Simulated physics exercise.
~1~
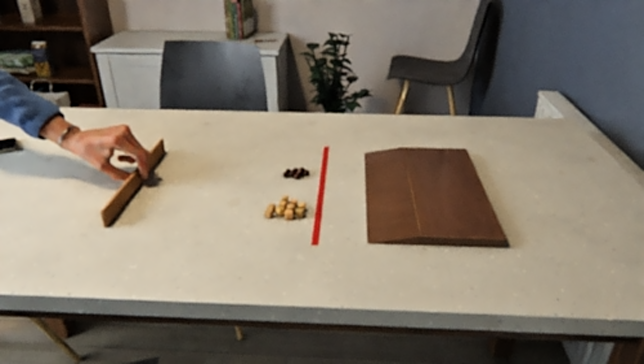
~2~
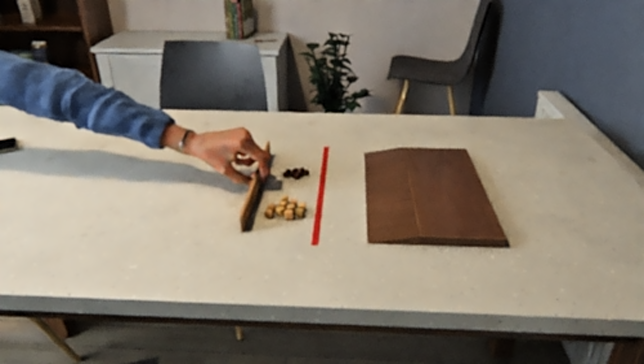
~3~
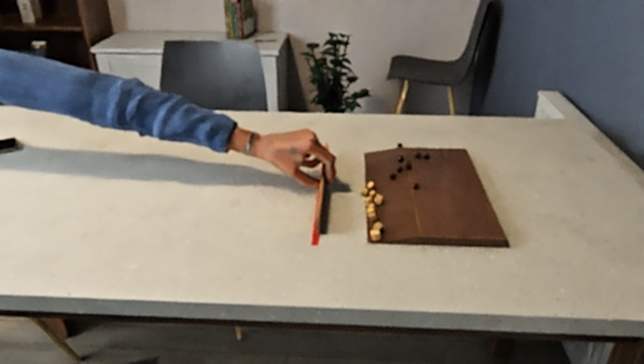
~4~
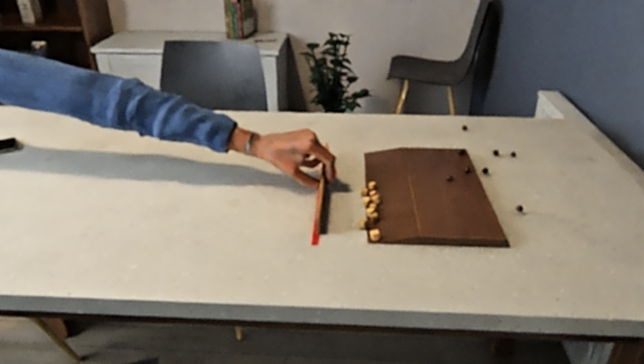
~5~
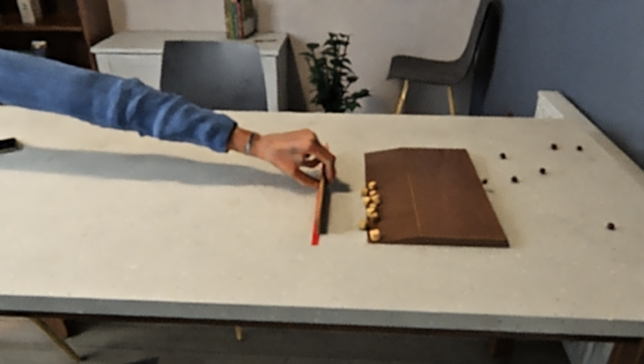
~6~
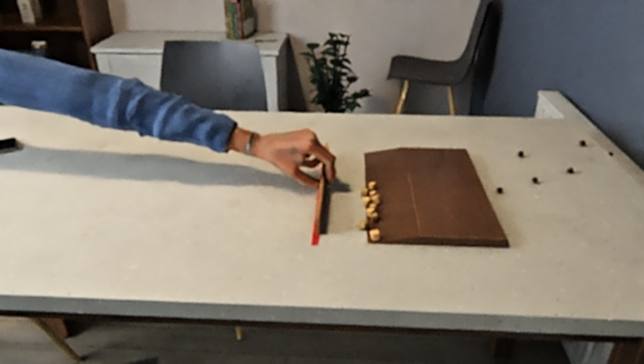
In the video, a hand sweeps an upright strip rightward across a table toward two groups of small objects, stopping at red tape. The dark pieces travel over a low brown wedge and scatter beyond it, while the tan pieces stay gathered at its near edge.
